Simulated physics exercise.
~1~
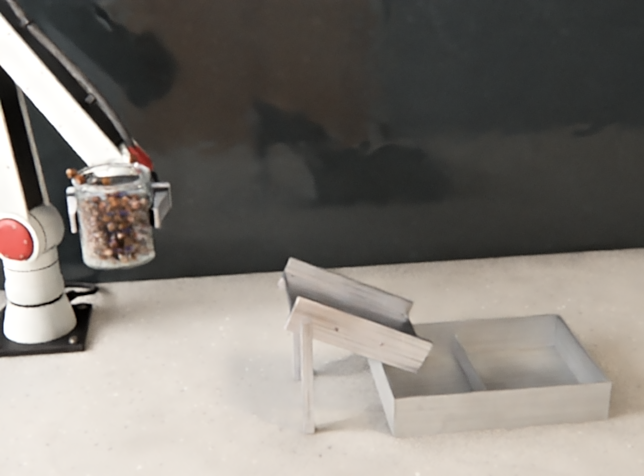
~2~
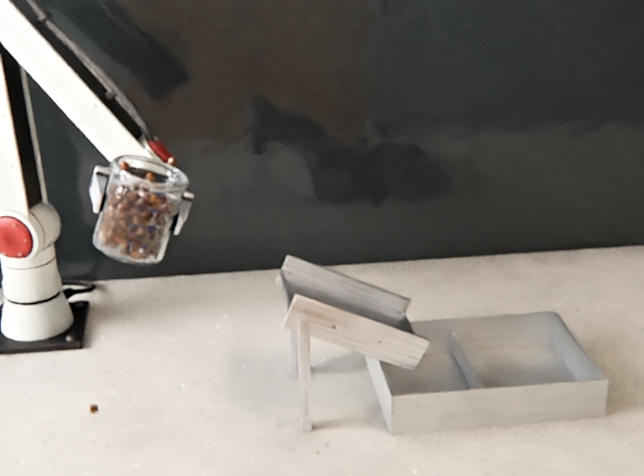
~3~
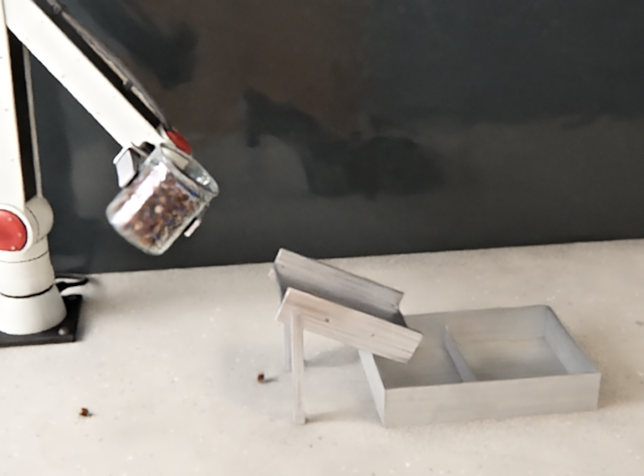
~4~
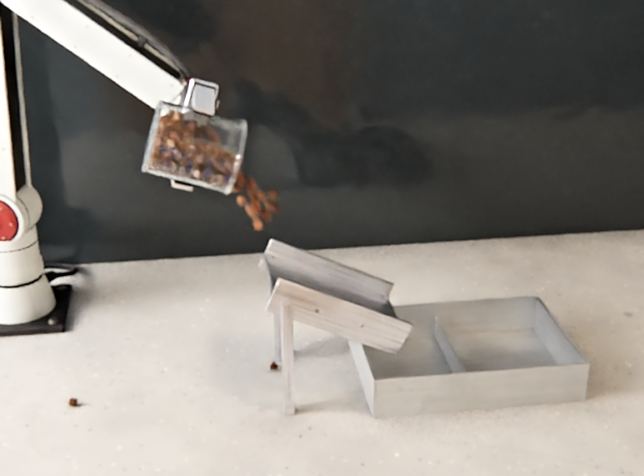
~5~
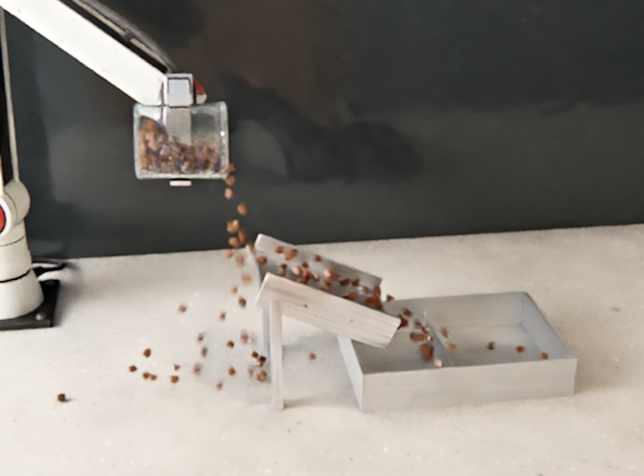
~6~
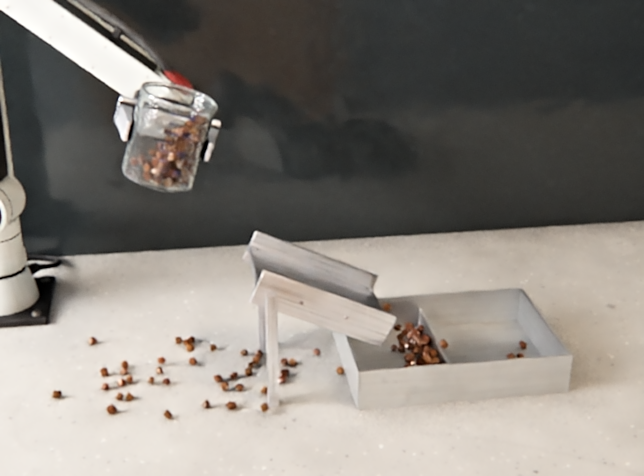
On a pale stone-like table top before a dark wall, a white robot arm with red joints holds a clear tumbler of brown pellets to the left of a sloping chute and a divided tray. The arm moves the tumbler right, tipping it gradually, and a couple of stray pellets drop to the table. Tilted onto its side, the tumbler pours a stream onto the chute. Pellets slide into the tray while others scatter beneath. The arm then tips the tumbler back nearly upright, still partly full, leaving a pile in the near compartment, a few pellets in the far one and many on the table.
